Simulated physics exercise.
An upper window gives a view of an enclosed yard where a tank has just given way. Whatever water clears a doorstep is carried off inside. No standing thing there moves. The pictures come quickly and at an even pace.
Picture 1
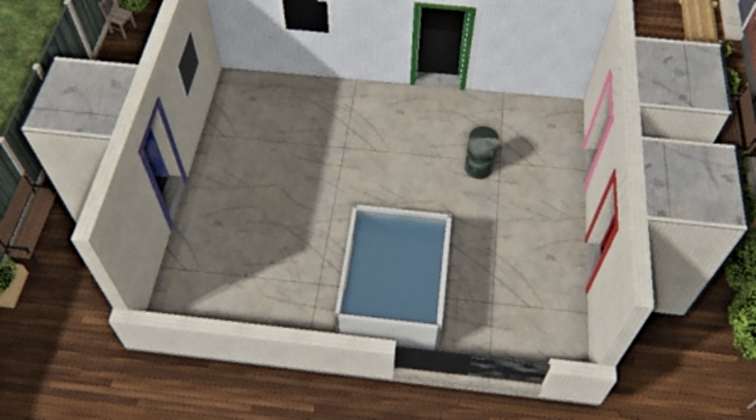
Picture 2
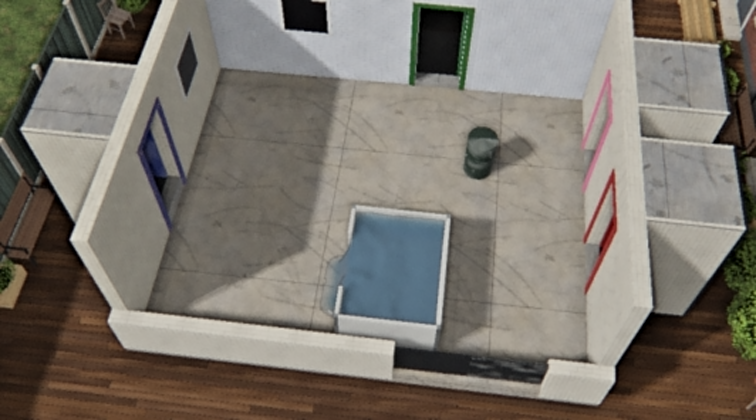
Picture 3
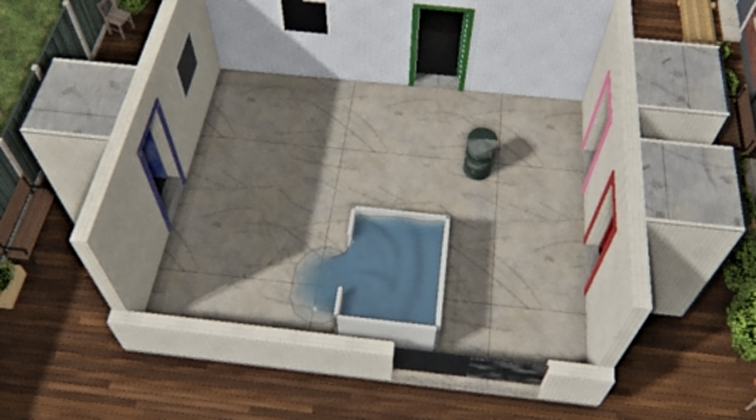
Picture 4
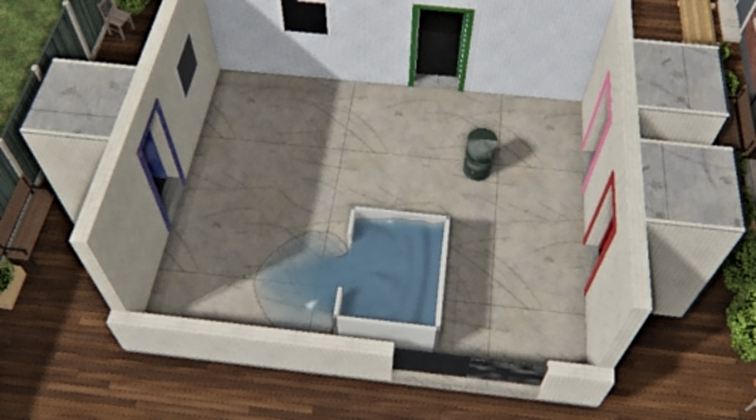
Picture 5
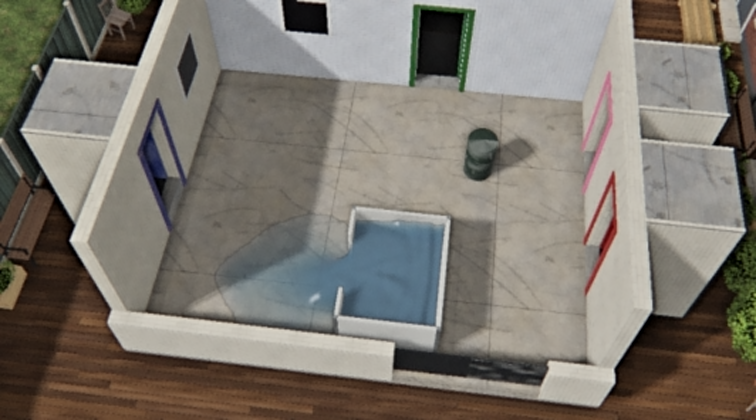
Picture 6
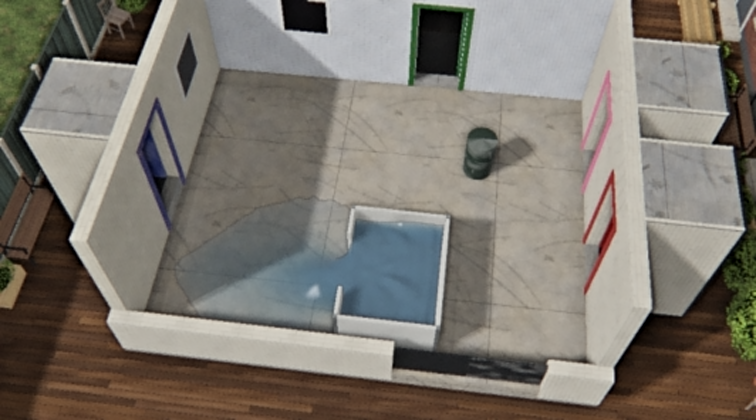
In a walled yard with coloured doorways, a square white tank of water stood still until its left side opened, and the water poured out and spread steadily leftward across the stone floor.
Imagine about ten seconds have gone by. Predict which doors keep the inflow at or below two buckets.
Prediction: The pink door goes above, the blue door stays at or below, the green door stays at or below, the red door stays at or below.
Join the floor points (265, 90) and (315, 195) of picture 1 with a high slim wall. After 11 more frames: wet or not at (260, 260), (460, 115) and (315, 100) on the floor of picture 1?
Results in sequence: Swamped / bone-dry / bone-dry.
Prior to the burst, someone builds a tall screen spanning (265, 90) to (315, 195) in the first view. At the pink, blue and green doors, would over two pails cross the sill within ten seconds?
My take: Pink falls short; blue falls short; green falls short.
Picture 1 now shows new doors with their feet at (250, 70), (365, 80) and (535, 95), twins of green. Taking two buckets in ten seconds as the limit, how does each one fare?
First crosses the line, second stays short of it, third stays short of it.
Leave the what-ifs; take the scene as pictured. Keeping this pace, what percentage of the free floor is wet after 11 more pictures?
30 %, roughly.
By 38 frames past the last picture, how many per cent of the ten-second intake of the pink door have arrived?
It should be near 0 percent of the ten-second total.
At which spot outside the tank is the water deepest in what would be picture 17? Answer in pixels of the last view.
Point to roughly (184, 325).
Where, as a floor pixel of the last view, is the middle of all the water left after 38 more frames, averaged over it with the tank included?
Close to (299, 196).
A moment on, water covers 25 % of the floor; the pink door not reached, the blue door wet at the sill, nothing in, the green door not reached, the red door not reached.
Next, water covers 30 % of the floor; the pink door not reached, the blue door wet at the sill, nothing in, the green door not reached, the red door not reached.
Then, water covers 40 % of the floor; the pink door not reached, the blue door wet at the sill, nothing in, the green door not reached, the red door not reached.
Later, water covers 65 % of the floor; the pink door not reached, the blue door wet at the sill, nothing in, the green door wet at the sill, nothing in, the red door not reached.
In the end, water covers 95 % of the floor; the pink door over two buckets in, the blue door wet at the sill, nothing in, the green door wet at the sill, nothing in, the red door wet at the sill, nothing in.
